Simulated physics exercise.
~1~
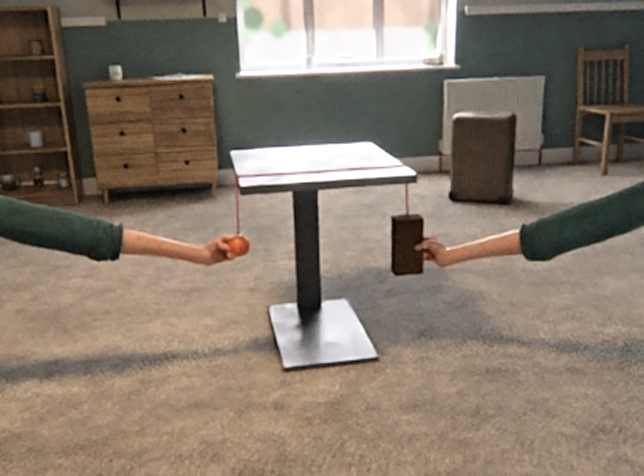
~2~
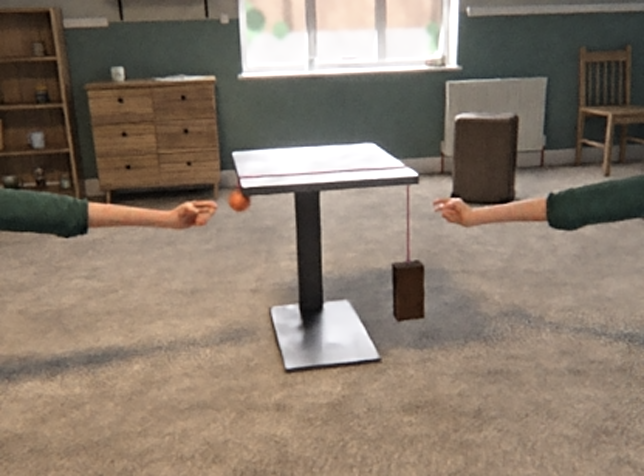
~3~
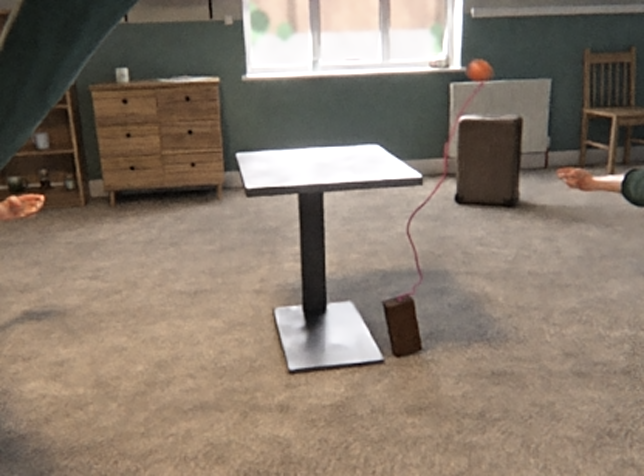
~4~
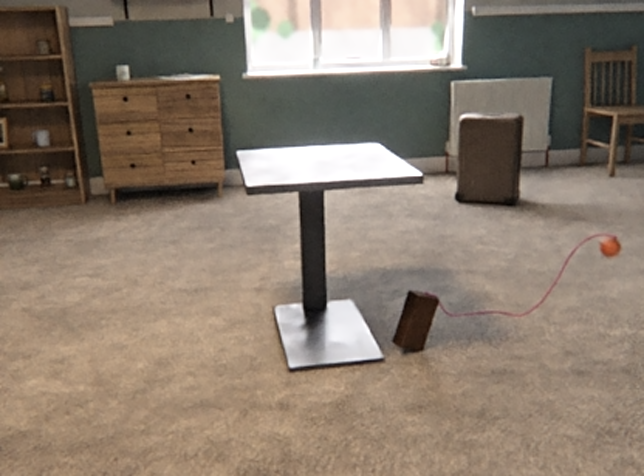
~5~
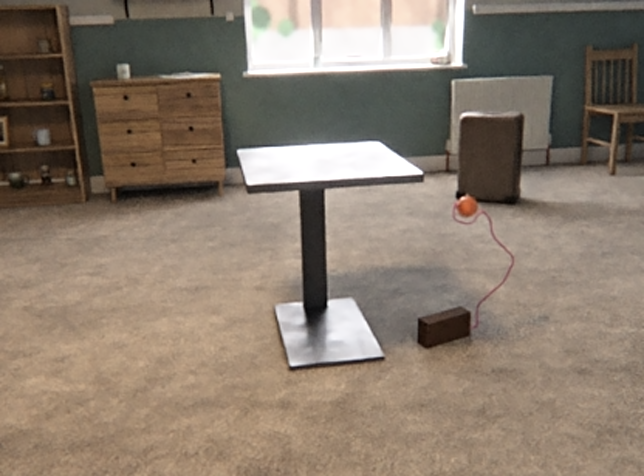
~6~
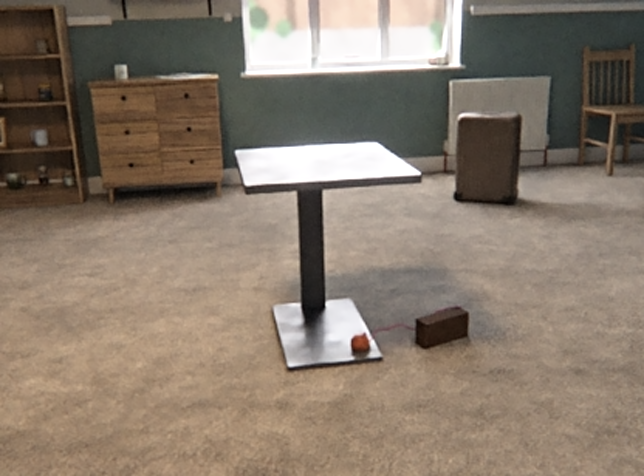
In a room with a small side table, two hands let go of an orange ball and a brown brick tied to a string across the top; the brick dropped, yanking the ball over to the right, and both ended up down by the table's base.
